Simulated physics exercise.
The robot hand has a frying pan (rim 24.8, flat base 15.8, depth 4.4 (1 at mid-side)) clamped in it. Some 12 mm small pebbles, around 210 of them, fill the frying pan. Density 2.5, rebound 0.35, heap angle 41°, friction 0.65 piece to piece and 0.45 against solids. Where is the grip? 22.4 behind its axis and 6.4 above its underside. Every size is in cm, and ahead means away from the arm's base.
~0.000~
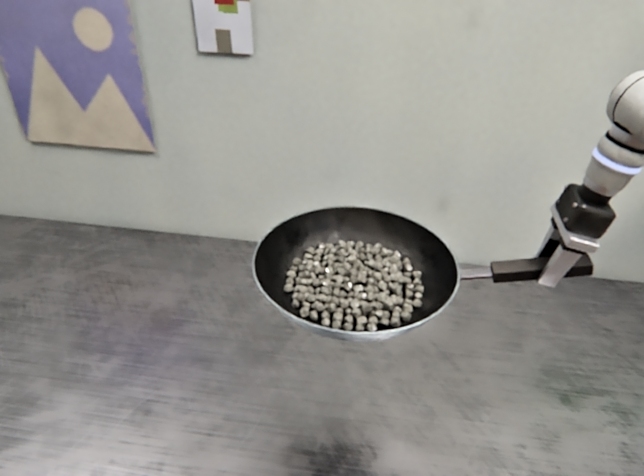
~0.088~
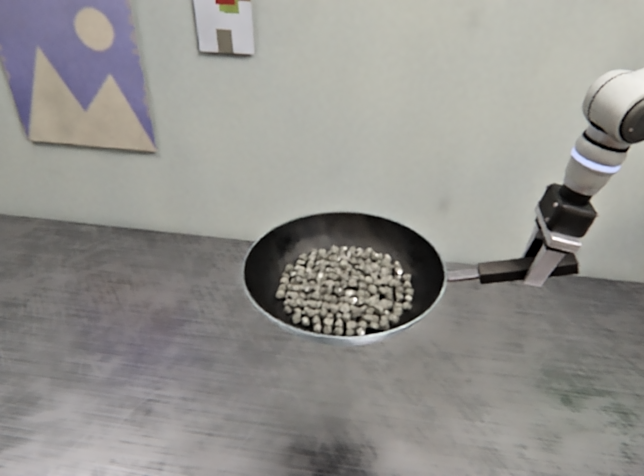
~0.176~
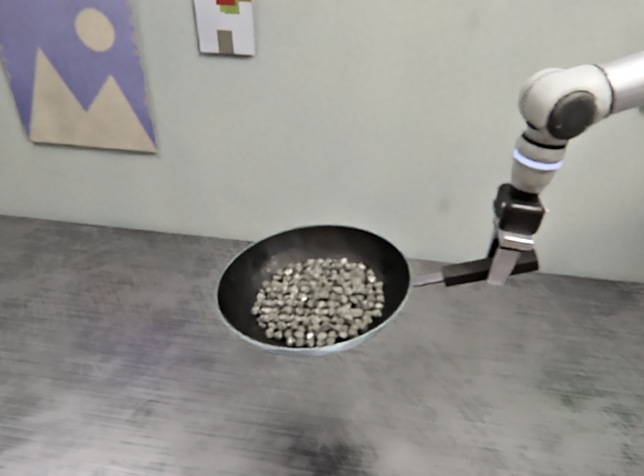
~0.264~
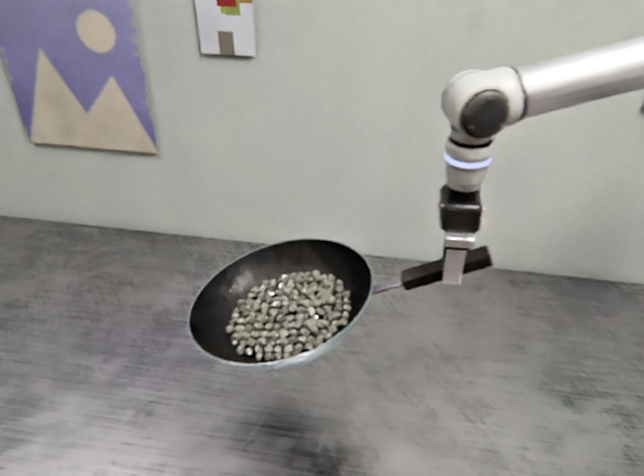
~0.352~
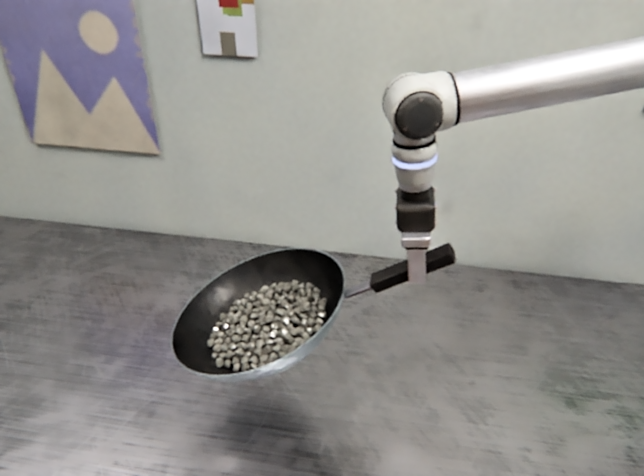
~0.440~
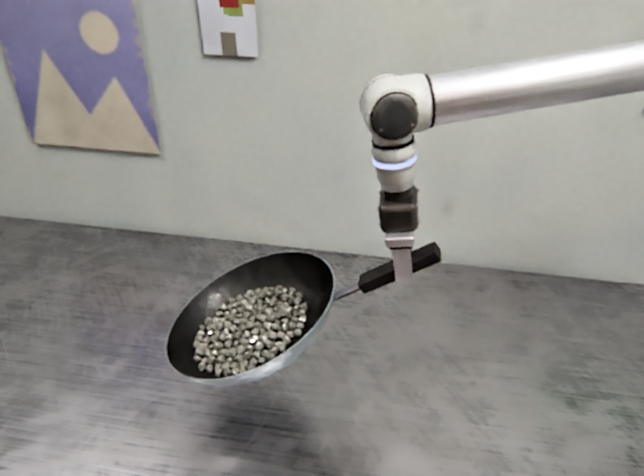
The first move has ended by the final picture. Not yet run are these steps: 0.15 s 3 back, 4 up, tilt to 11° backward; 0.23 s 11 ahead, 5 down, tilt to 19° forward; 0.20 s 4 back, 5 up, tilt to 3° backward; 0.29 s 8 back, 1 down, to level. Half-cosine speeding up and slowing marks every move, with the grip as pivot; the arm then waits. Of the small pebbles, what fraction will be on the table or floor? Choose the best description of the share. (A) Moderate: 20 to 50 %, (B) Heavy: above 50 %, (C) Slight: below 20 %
C.
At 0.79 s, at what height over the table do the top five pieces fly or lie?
Around 53 cm above the table.
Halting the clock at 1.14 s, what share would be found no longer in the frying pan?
Share out: Approx. 10 %.
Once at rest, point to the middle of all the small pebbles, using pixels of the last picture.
The centre of the pieces at rest lies close to (234, 262).
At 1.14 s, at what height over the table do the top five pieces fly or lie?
40 cm, roughly.
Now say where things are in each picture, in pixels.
In the first frame, frying pan middle at (354, 275), level; upper third of the load around (353, 280), from x 290 to 420, top at y 245; 208 in the frying pan.
In the second frame, frying pan middle at (343, 279), tilted 2° forward; upper third of the load around (346, 284), from x 280 to 410, top at y 250.
In the third frame, frying pan middle at (315, 292), tilted 8° forward; upper third of the load around (351, 293), from x 255 to 380, top at y 260.
In the fourth frame, frying pan middle at (284, 306), tilted 14° forward; upper third of the load around (319, 309), from x 230 to 345, top at y 275.
In the fifth frame, frying pan middle at (264, 317), tilted 20° forward; upper third of the load around (296, 317), from x 210 to 320, top at y 285.
In the sixth frame, frying pan middle at (256, 320), tilted 22° forward; upper third of the load around (277, 322), from x 195 to 305, top at y 290; 208 in the frying pan.
By 0.79 s, tilted 18° forward, highest piece 53 above the table; 208 in flight or on a rim.
By 1.14 s, tilted 2° backward, highest piece 42 above the table; 182 in the frying pan, 4 on the table or floor, 22 in flight or on a rim.
By 1.51 s, level, highest piece 27 above the table; 180 in the frying pan, 9 on the table or floor, 19 in flight or on a rim.
By 2.56 s, level, highest piece 27 above the table; 180 in the frying pan, 28 on the table or floor.
Final count, 180 in the frying pan, 28 on the table or floor. That is 13 % on the table or floor.
